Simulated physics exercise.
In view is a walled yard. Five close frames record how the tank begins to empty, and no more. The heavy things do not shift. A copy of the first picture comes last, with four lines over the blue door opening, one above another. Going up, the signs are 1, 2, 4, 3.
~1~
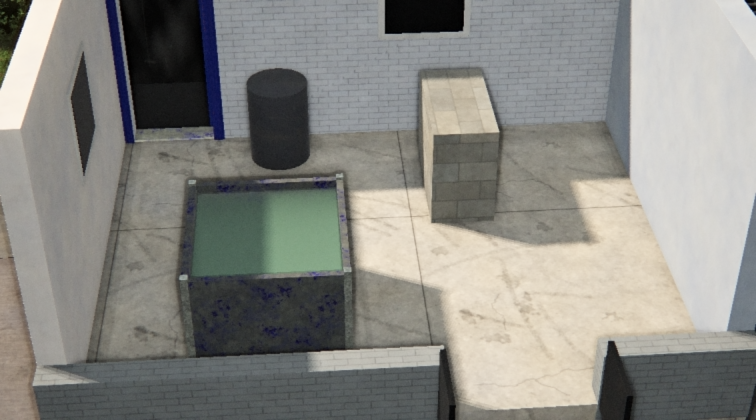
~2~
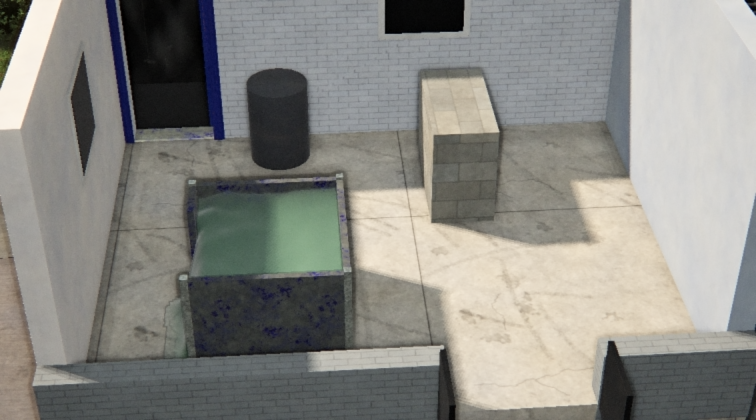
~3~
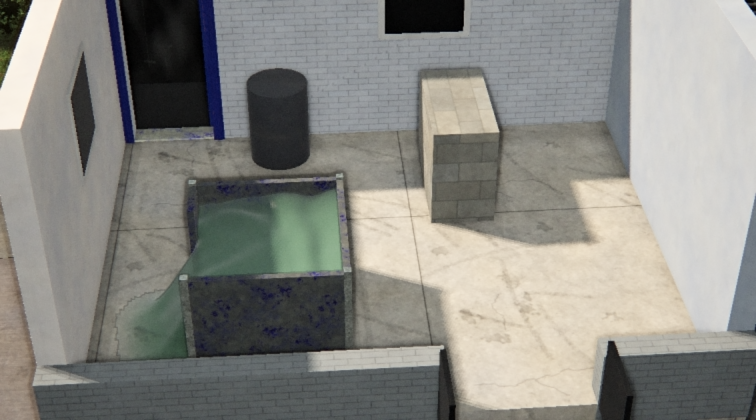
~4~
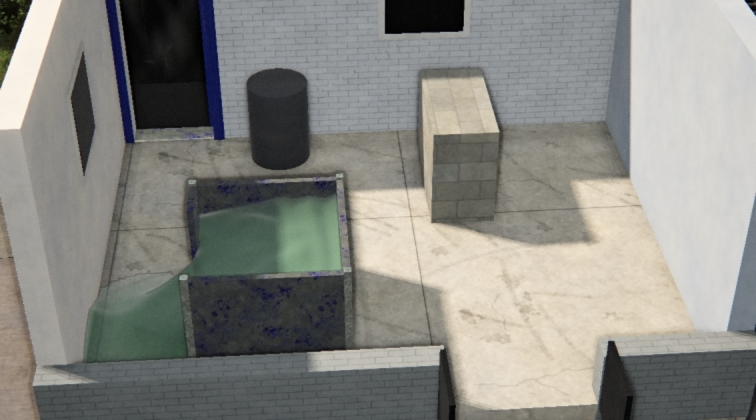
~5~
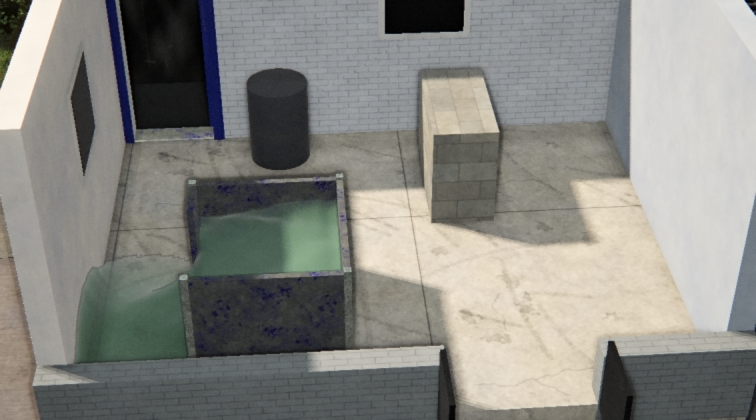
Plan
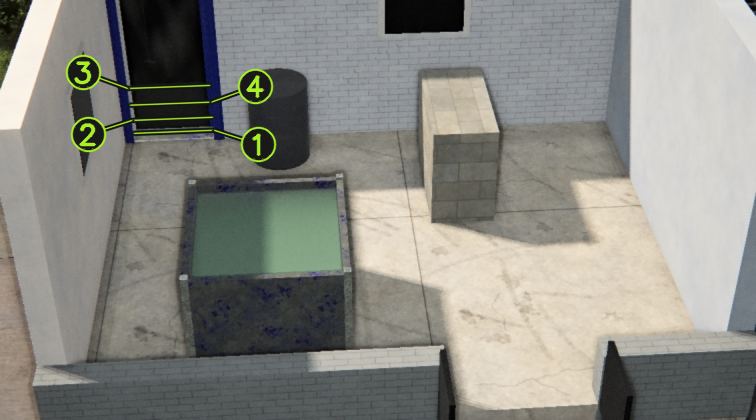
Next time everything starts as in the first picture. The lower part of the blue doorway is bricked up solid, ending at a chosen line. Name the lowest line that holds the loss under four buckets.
I would pick height 2.
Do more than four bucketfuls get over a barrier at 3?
No, not at all.
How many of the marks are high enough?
Three of them.
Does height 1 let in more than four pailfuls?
Yes, it does.
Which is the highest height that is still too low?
Height 1.
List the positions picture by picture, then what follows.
Water in the tank at rest, its middle at (267, 234); foot of the blue doorway at (175, 140); open gate at (521, 337), in the first picture.
Water covers 1 % of the ground, its front hidden from here, in the second picture.
In the third picture, 4 % of the ground under water, visible out to (136, 305).
In the fourth picture, 7 % of the ground under water, visible out to (99, 295).
In the fifth picture, 9 % of the ground under water, visible out to (105, 264).
In lime, 1 at (174, 131); 2 at (172, 118); 3 at (168, 86); 4 at (170, 103); from the bottom up 1, 2, 4, 3.
With 1, some 20 bucketfuls get in.
With 2, a splash gets over, under a bucket.
With 3, nothing gets over.
With 4, nothing gets over.
